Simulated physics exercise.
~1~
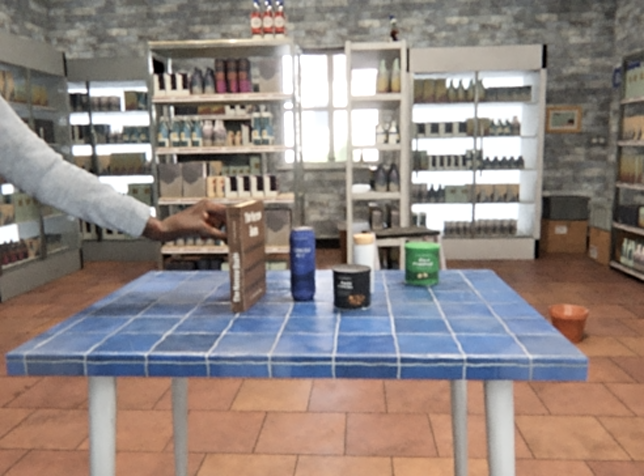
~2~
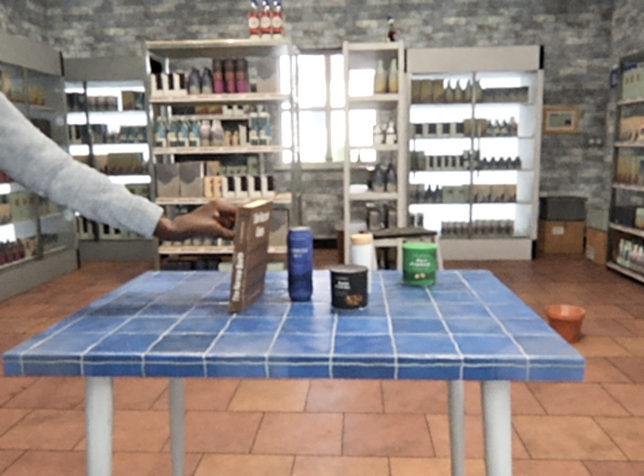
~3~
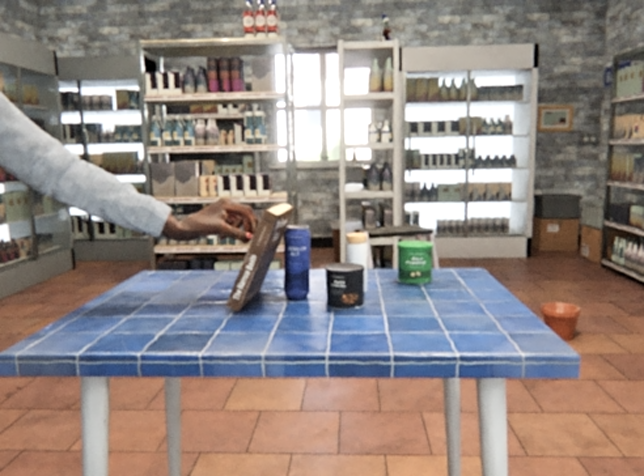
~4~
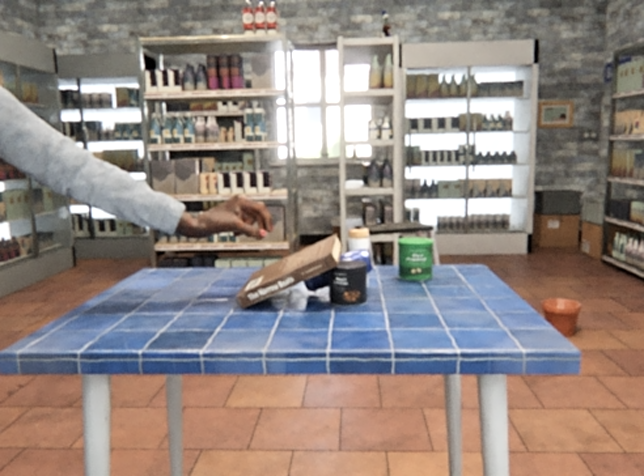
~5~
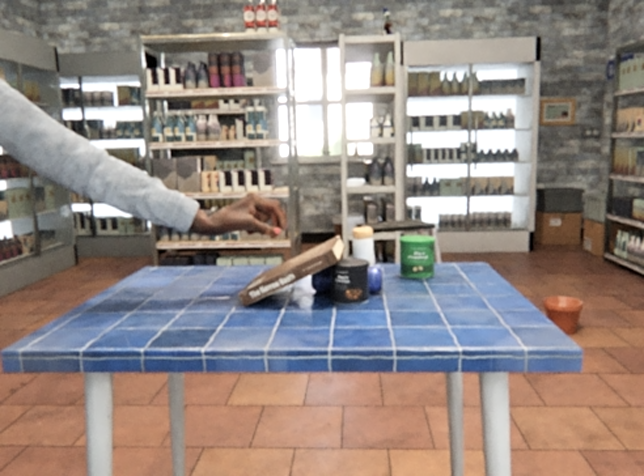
In the video, a hand pushes an upright brown book to the right on a blue tiled table until it tips into a blue can, knocking it over, and the book ends up leaning low beside a black tin while a green tin stays put.
